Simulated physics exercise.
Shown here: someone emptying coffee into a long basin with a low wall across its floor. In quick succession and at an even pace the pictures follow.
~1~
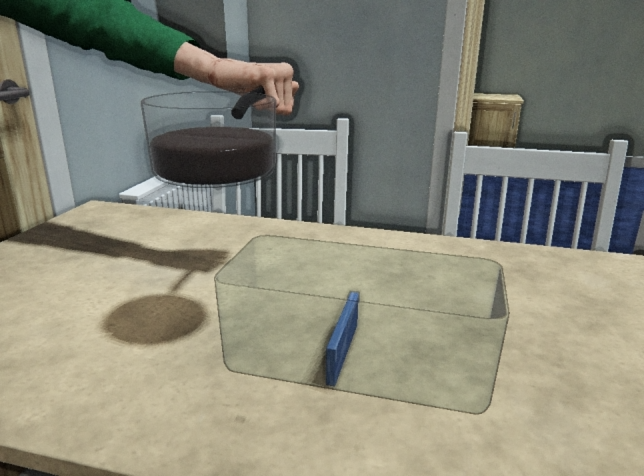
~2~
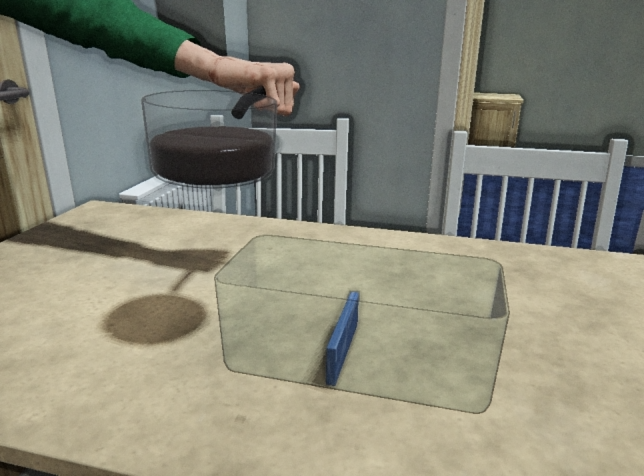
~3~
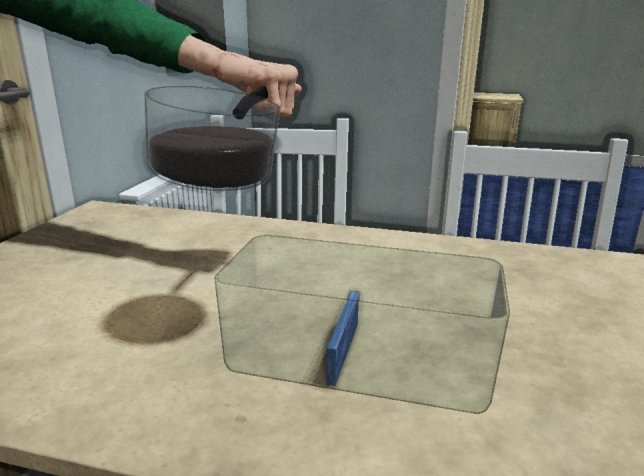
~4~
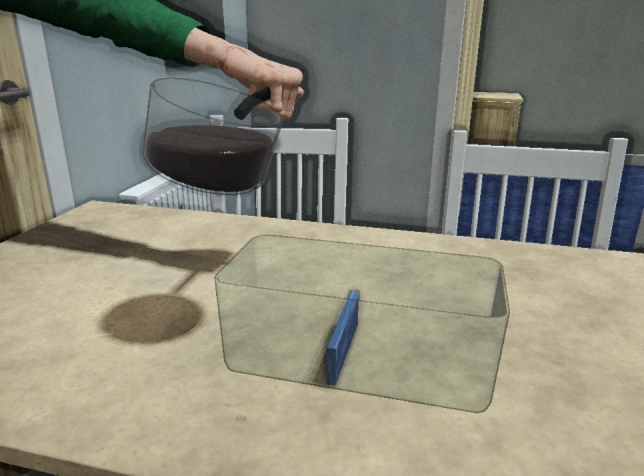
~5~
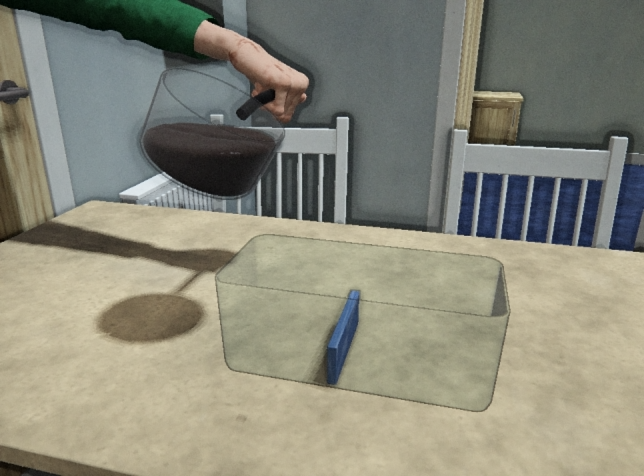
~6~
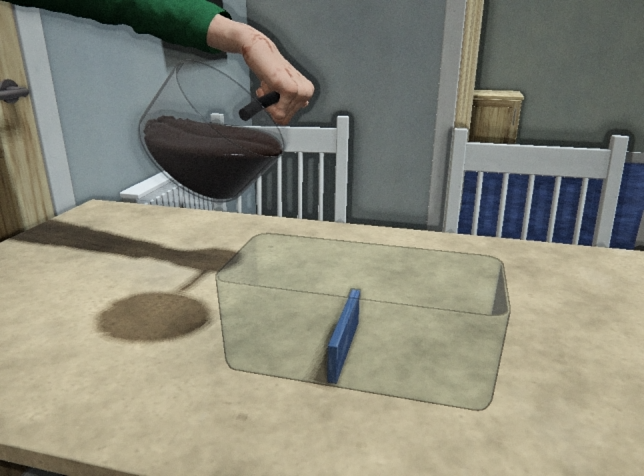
A hand steadily tilts a clear pot of dark liquid rightward above a table.
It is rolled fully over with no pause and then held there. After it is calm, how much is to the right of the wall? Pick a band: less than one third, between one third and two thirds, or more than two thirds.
It is less than one third.
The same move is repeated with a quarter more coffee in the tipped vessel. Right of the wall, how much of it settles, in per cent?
It works out near 5 percent.
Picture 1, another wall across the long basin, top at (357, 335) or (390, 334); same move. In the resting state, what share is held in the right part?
The first gives 15 %, the second 10 %.
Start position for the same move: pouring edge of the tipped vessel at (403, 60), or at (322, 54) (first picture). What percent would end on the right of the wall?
It comes out at around 90 percent and then around 90 percent.
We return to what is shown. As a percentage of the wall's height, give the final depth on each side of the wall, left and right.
I get 60 % for the left and 0 % for the right.
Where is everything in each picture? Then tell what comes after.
In the first frame, it leans 0°; its right rim is at (271, 104); the coffee meets the walls at (162, 134) and (271, 141); the long basin's rim runs from (236, 257) to (504, 289); the wall's top is at (344, 319).
In the second frame, it leans 2°; its right rim is at (272, 106); the coffee meets the walls at (161, 133) and (271, 141).
In the third frame, it leans 8°; its right rim is at (275, 114); the coffee meets the walls at (160, 133) and (271, 143).
In the fourth frame, it leans 18°; its right rim is at (278, 126); the coffee meets the walls at (158, 132) and (272, 143).
In the fifth frame, it leans 30°; its right rim is at (280, 141); the coffee meets the walls at (156, 127) and (275, 144).
In the sixth frame, it leans 43°; its right rim is at (278, 156); the coffee meets the walls at (158, 119) and (281, 147).
A moment on, the tilt is 91° and 41 per cent is still to pour, 18 is left of the wall and 0 right of it.
Next, the tilt is 96° and 17 per cent is still to pour, 70 is left of the wall and 0 right of it.
Then the tilt is 96° and 5 per cent is still to pour, 84 is left of the wall and 2 right of it.
Later the tilt is 96° and 1 per cent is still to pour, 92 is left of the wall and 2 right of it.
Finally, 94 per cent lies left of the wall, 3 right of it and 3 outside.
